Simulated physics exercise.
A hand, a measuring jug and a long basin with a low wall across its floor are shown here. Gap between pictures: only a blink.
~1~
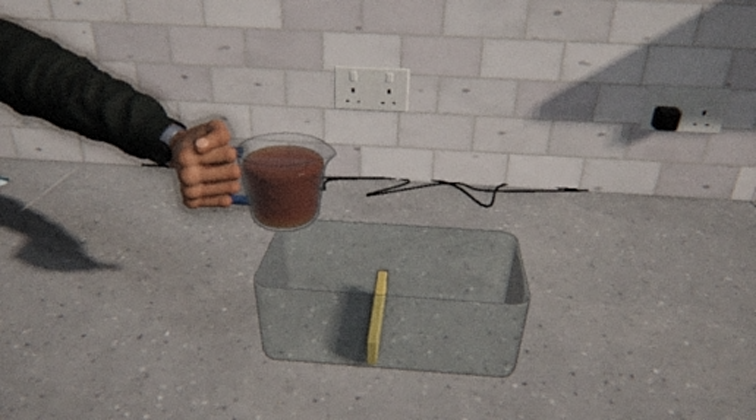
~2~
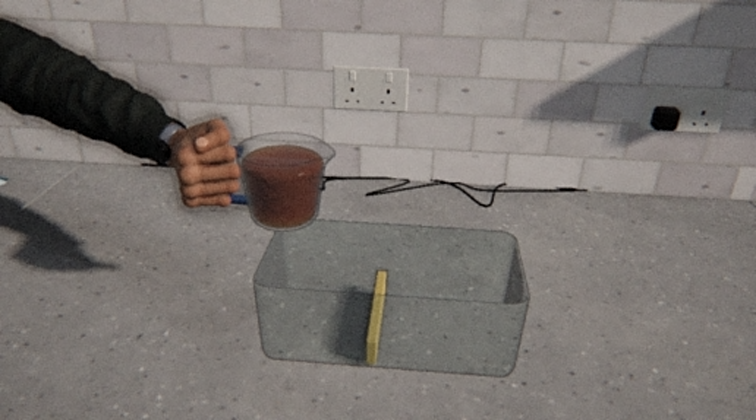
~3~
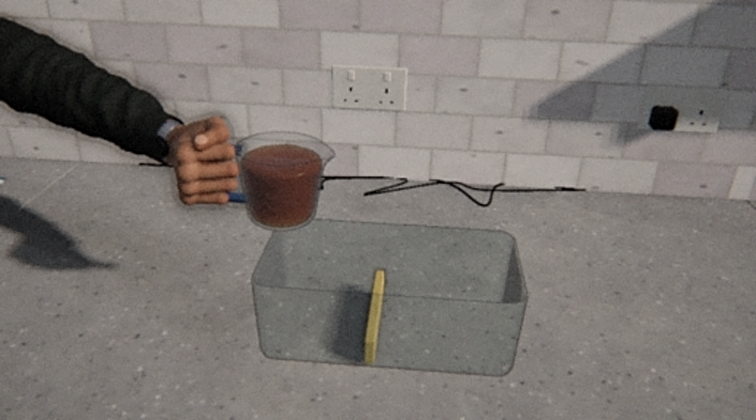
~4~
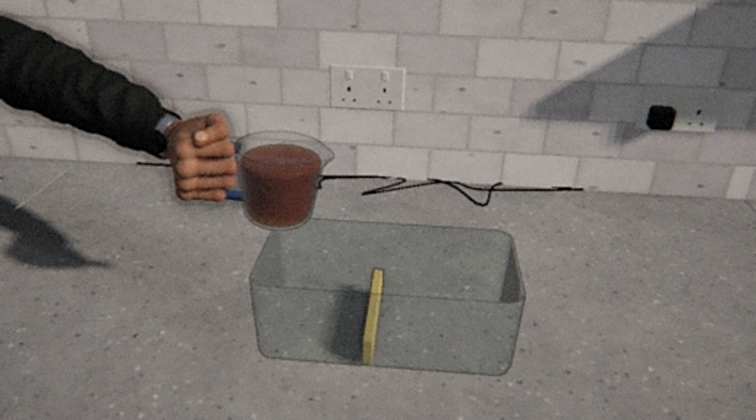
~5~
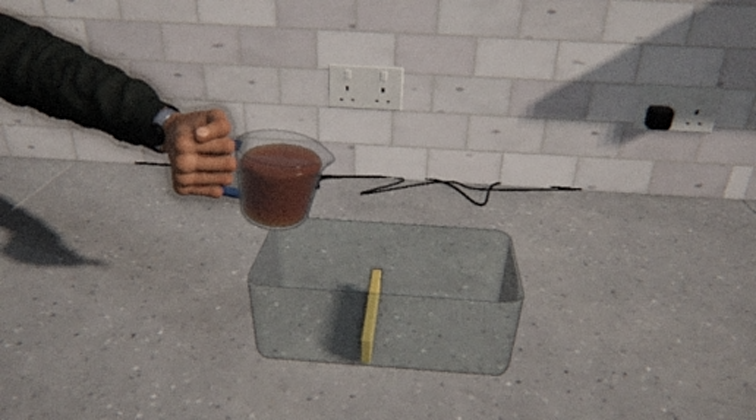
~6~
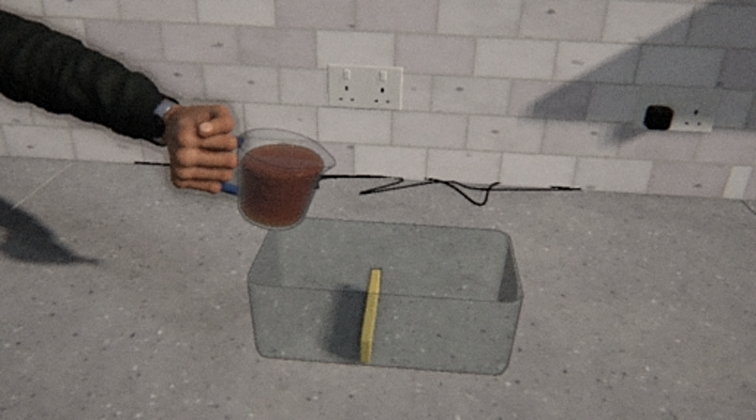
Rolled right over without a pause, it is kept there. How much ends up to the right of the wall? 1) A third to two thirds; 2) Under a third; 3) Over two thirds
(1) A third to two thirds.
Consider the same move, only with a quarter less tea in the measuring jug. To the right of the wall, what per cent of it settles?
I'd say roughly 25 percent.
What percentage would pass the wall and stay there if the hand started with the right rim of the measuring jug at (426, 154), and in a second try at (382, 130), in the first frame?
It comes to about 95 %, followed by about 95 %.
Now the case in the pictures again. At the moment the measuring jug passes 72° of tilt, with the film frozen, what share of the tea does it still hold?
About 65 %.
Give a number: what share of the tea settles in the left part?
Around 55 %.
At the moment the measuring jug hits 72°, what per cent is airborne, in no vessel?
20 %.
A moment on, the measuring jug is tipped part way and 65 per cent is still to pour, 3 is left of the wall and 10 right of it.
Next, the measuring jug is tipped right over and 11 per cent is still to pour, 37 is left of the wall and 44 right of it.
Then the measuring jug is tipped right over and 0 per cent is still to pour, 54 is left of the wall and 45 right of it.
Later the measuring jug is tipped right over and 0 per cent is still to pour, 54 is left of the wall and 45 right of it.
In the end 54 per cent lies left of the wall, 45 right of it and 0 outside.
